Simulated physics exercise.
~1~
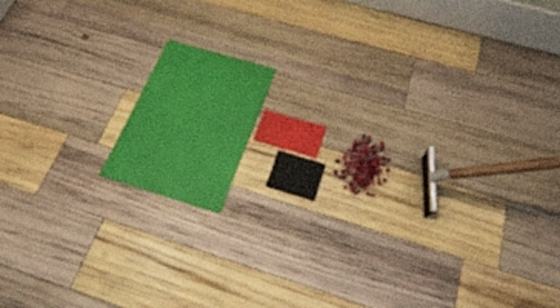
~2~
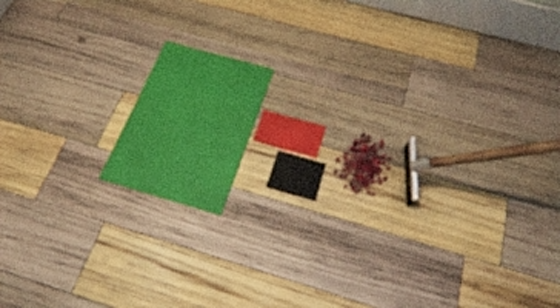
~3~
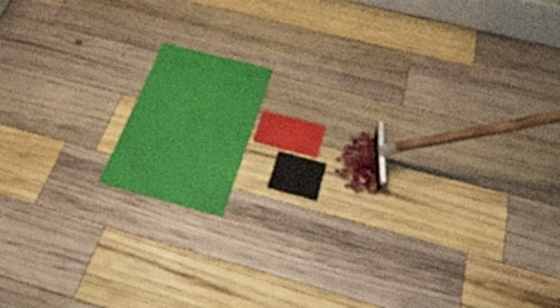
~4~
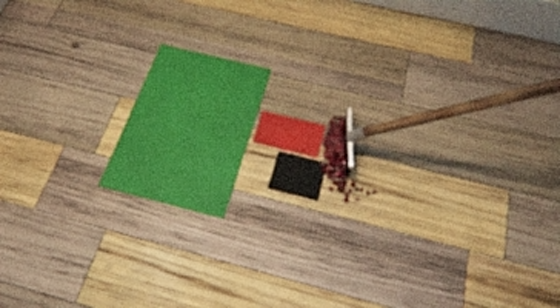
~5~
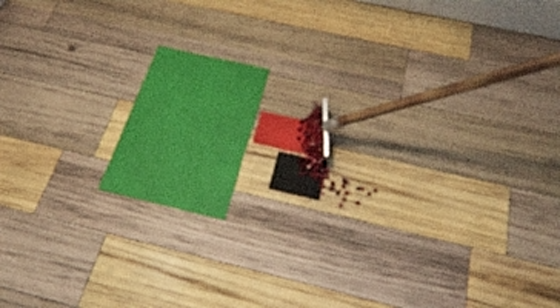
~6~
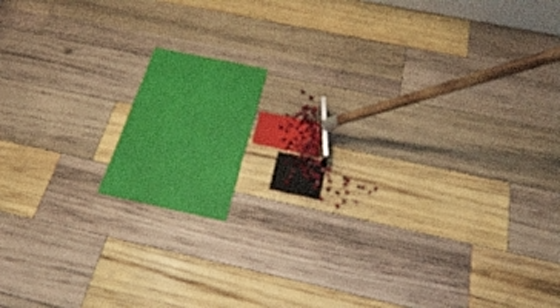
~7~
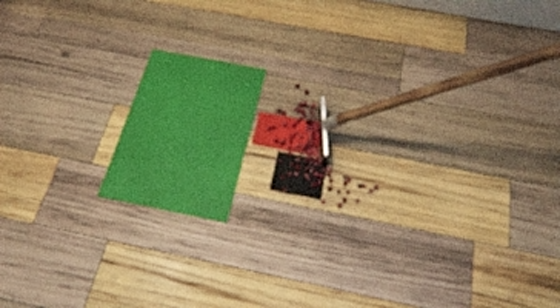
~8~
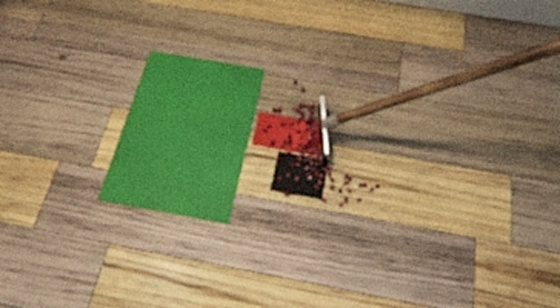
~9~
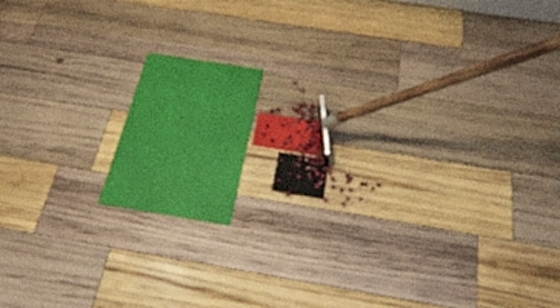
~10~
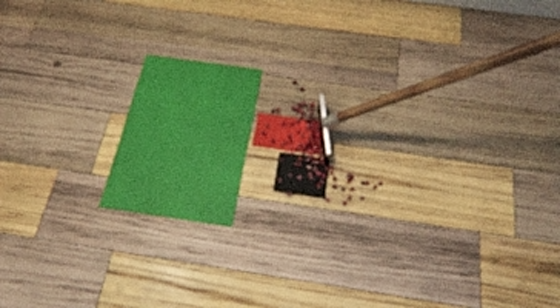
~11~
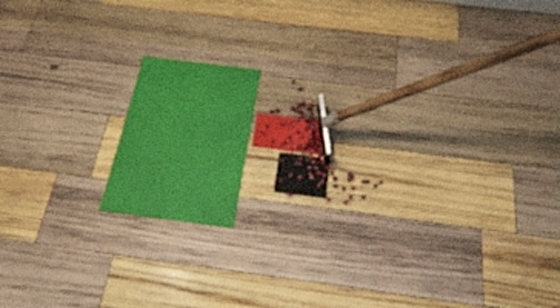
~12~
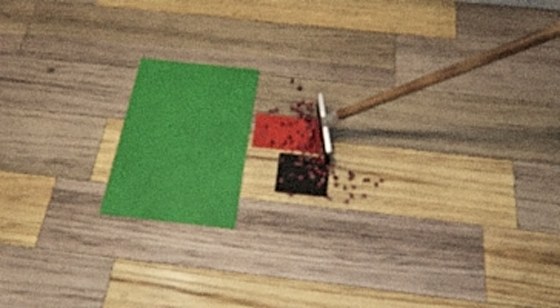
On a wood-plank floor seen from above at a slant, with the view drifting slightly, a large green mat lies to the left, with a small red mat and a black one below it near the middle. To their right sits a loose heap of dark red pieces, with a long-handled squeegee beyond it. The squeegee slides left, meets the heap and pushes it toward the small mats. It halts at their right edge, and the pieces scatter a little further. They settle across the red and black mats and the bare wood, with none reaching the green mat.
